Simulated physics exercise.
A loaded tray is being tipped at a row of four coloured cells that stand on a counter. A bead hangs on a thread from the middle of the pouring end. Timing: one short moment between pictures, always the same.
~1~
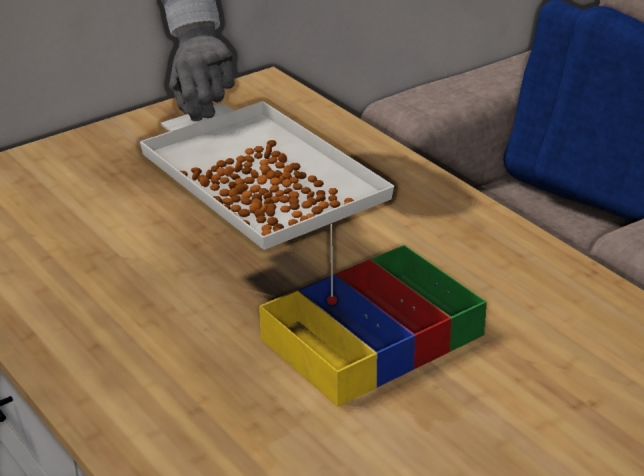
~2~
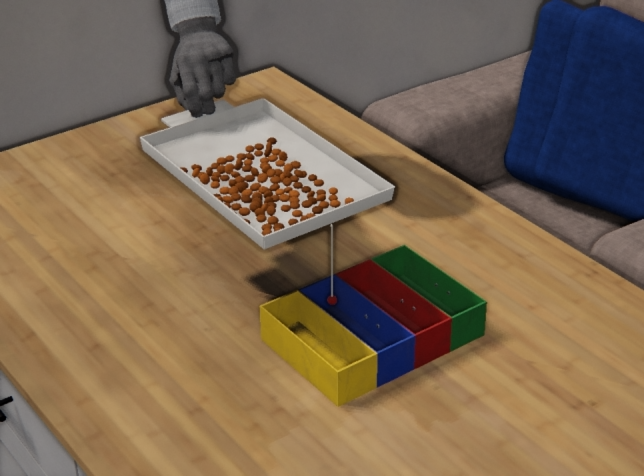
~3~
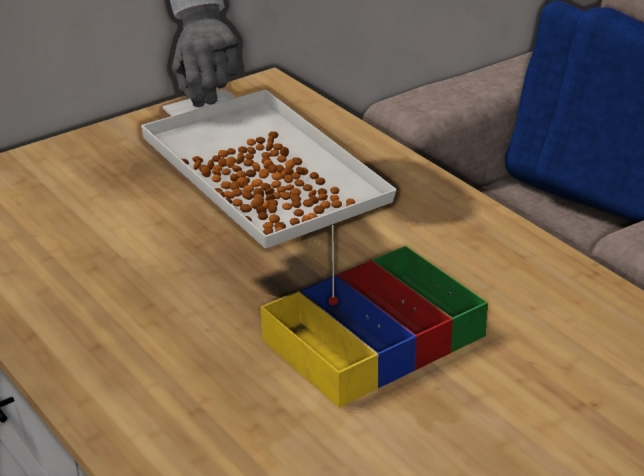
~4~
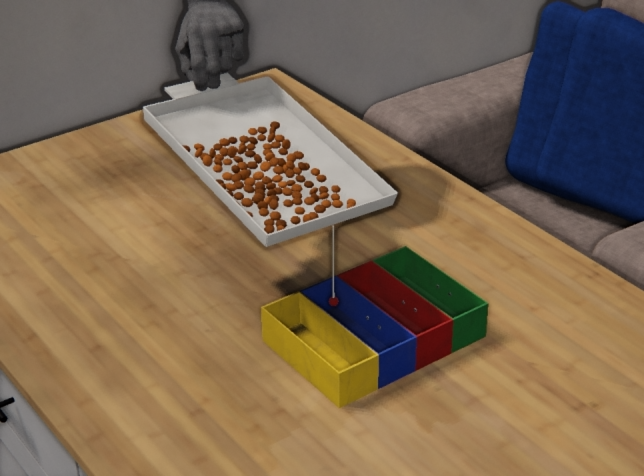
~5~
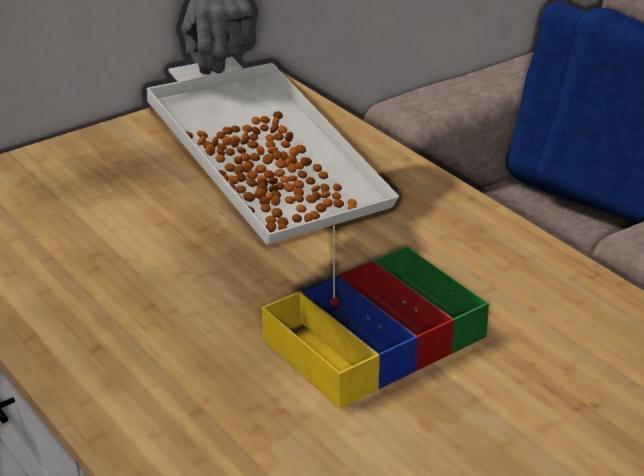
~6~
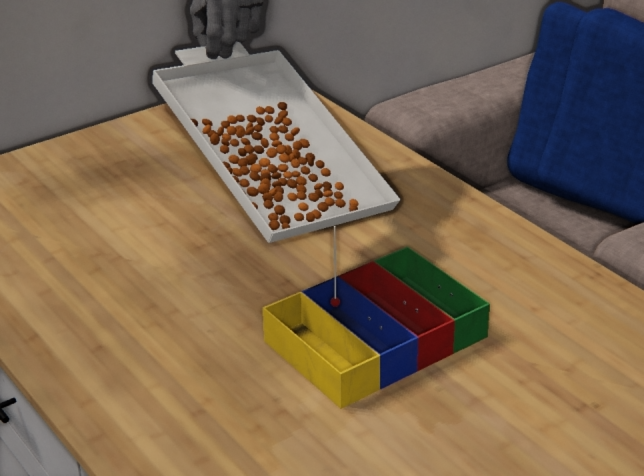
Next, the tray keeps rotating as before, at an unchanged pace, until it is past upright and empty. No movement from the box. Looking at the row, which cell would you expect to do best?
I would expect the red cell to do best.
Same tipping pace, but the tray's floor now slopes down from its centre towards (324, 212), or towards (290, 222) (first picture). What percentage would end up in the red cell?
First heading 20 %, second heading 0 %.
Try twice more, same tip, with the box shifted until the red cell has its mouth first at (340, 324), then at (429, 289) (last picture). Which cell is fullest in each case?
For the first spot the answer is the green cell, and for the second spot it is the blue one.
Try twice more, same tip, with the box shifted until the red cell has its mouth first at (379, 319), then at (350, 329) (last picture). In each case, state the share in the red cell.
In the first position around 40 percent, in the second around 20 percent.
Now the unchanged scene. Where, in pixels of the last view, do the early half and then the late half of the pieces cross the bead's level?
For the early half I get (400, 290), and for the late half (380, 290).
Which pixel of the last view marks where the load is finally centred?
Close to (401, 340) in the last picture.
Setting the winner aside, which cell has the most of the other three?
The answer here is the blue cell.
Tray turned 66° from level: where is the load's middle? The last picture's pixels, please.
Centre estimate: (357, 201).
Shortly afterwards, tray tipped steeply; all but a few on the tray; only a few falling or outside the box.
Next, tray tipped past a quarter turn; near a quarter on the tray; near a third in the red cell; near a quarter in the blue cell; only a few in the green cell; only a few in the yellow cell; a little falling or outside the box.
Some moments later, tray tipped past a quarter turn; near half in the red cell; near a third in the blue cell; a little in the yellow cell; a little in the green cell; only a few falling or outside the box.
In the end, tray tipped past a quarter turn; near half in the red cell; near a third in the blue cell; a little in the yellow cell; a little in the green cell; only a few outside the box.
